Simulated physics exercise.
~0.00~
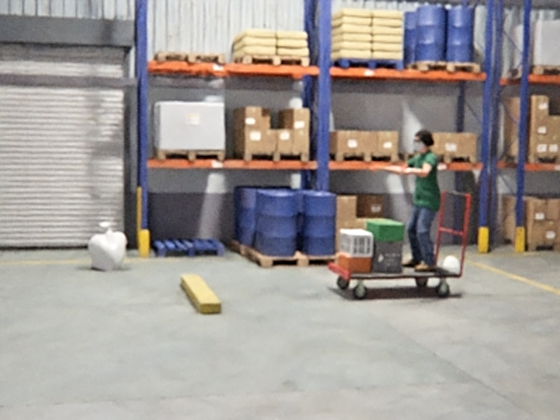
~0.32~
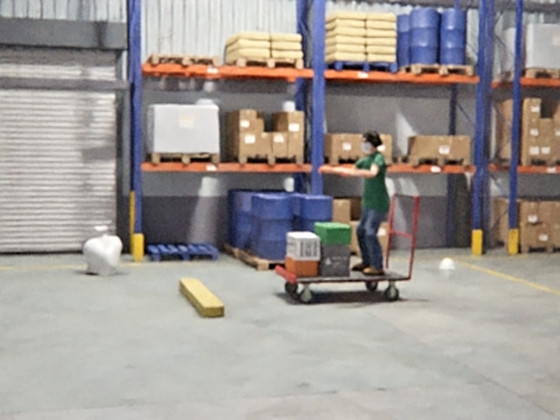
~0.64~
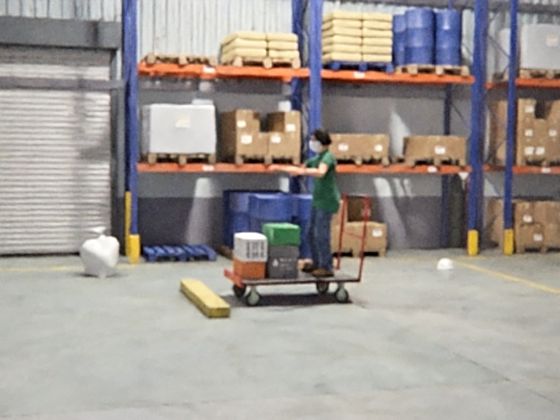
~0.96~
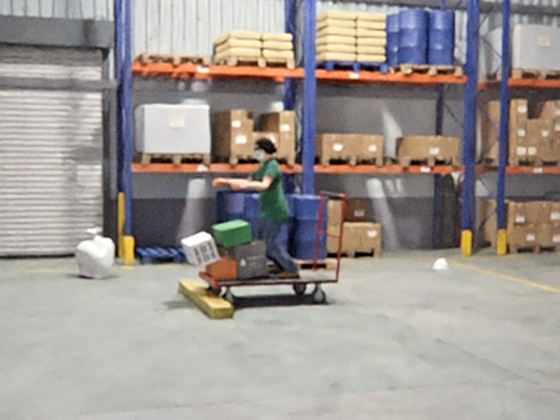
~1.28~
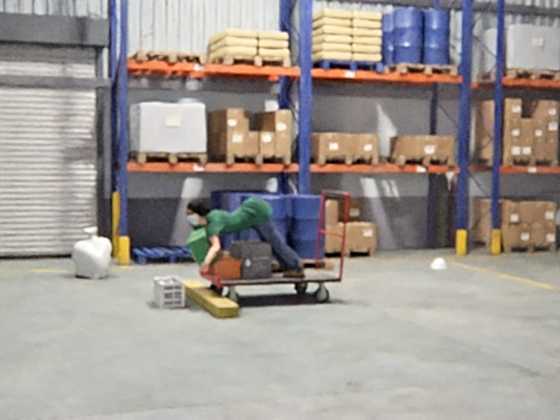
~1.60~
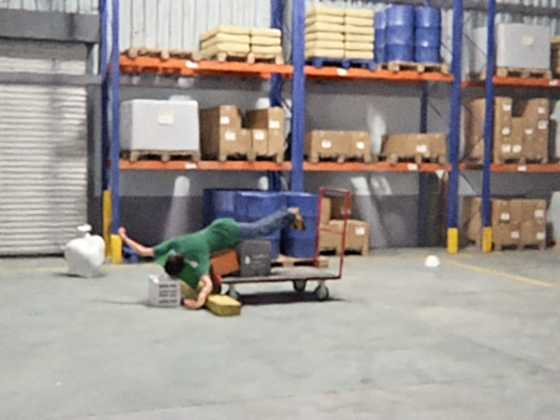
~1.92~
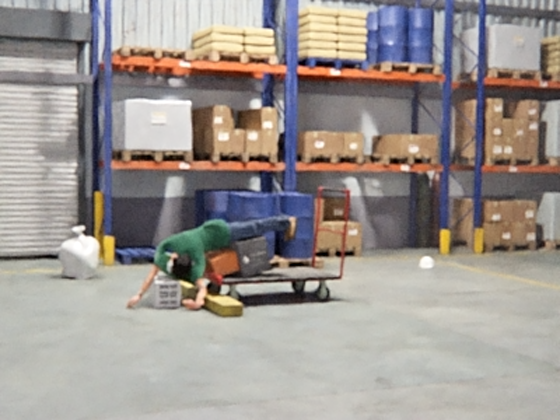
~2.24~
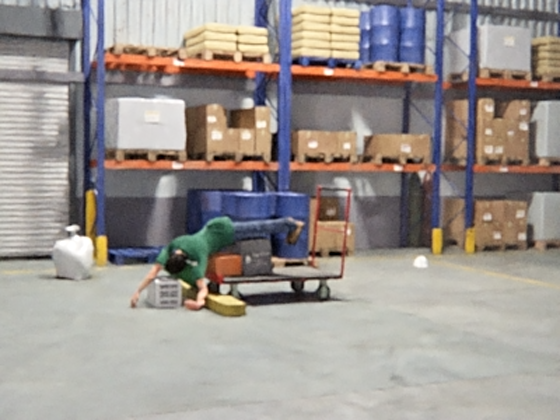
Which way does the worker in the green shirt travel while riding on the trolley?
The worker travels to the left, riding along with the trolley toward the low yellow kerb.
